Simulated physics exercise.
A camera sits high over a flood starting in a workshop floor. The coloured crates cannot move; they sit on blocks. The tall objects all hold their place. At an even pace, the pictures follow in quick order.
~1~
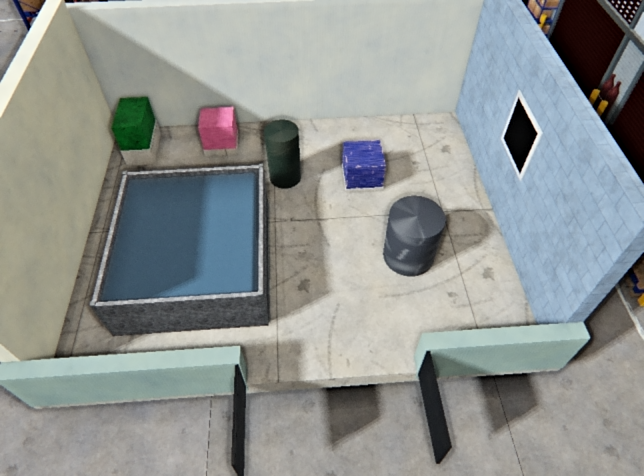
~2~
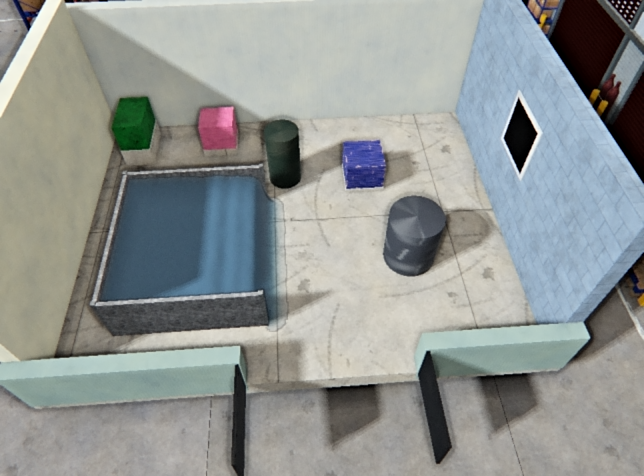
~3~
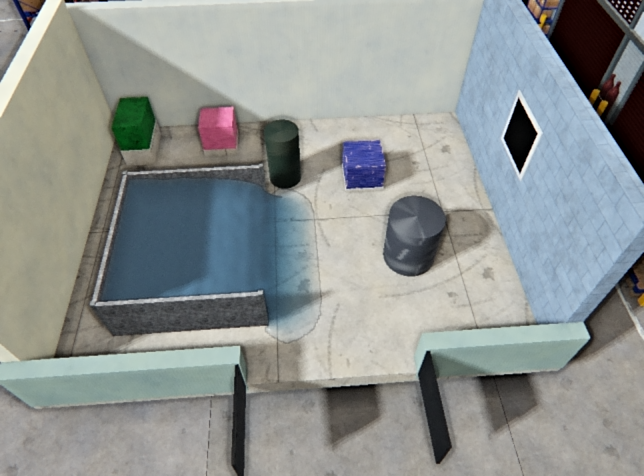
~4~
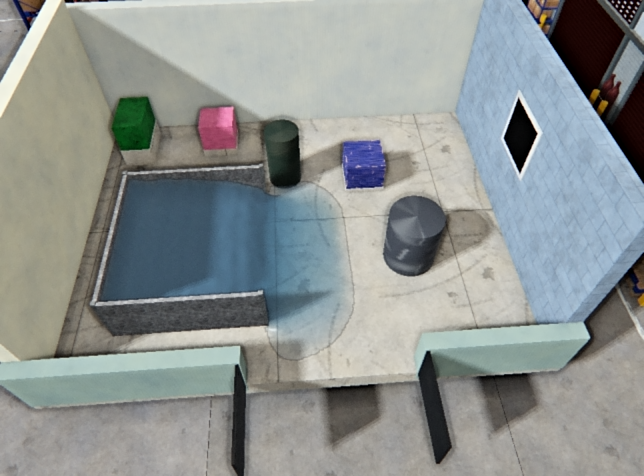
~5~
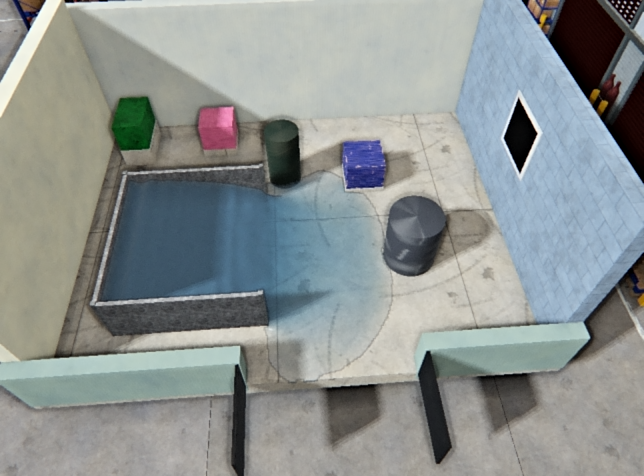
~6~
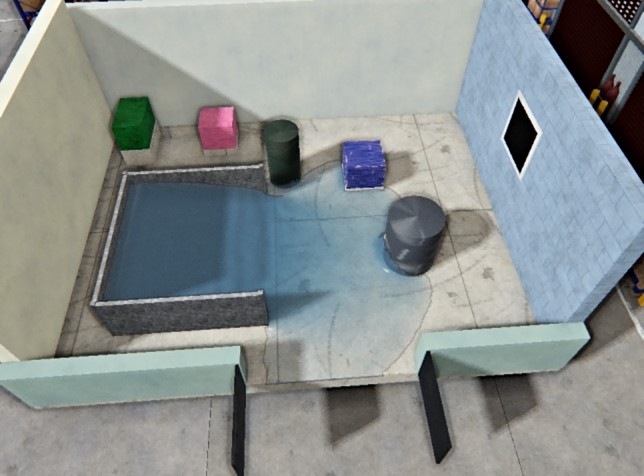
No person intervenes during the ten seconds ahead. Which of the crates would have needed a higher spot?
Pink crate: Yes, it gets wet. Blue crate: Yes, it gets wet. Green crate: No, it stays dry.
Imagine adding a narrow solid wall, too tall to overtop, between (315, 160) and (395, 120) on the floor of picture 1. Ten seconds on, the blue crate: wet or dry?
Well, the blue crate gets flooded in the end.
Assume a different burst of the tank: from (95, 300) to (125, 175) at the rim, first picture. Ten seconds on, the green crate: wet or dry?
Green: Flooded.
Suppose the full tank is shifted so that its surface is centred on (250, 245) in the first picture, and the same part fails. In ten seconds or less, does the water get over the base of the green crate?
The green crate is untouched.
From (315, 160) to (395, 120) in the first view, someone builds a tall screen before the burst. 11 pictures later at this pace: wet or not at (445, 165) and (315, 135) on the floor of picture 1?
Reached, untouched.
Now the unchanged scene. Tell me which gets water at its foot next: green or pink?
The pink one, then.
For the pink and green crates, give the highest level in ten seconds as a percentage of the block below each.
Respectively 210 % and 50 %.
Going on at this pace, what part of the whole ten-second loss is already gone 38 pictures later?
Roughly 60 percent.
A moment on, water covers 45 % of the floor; the pink crate not reached, the blue crate water round its plinth, the green crate not reached.
Next, water covers 60 % of the floor; the pink crate not reached, the blue crate water round its plinth, the green crate not reached.
Then, water covers 65 % of the floor; the pink crate water round its plinth, the blue crate water round its plinth, the green crate water round its plinth.
Later, water covers 85 % of the floor; the pink crate water round its plinth, the blue crate water round its plinth, the green crate water round its plinth.
In the end, water covers 100 % of the floor; the pink crate was topped, the blue crate was topped, the green crate stayed above the water.
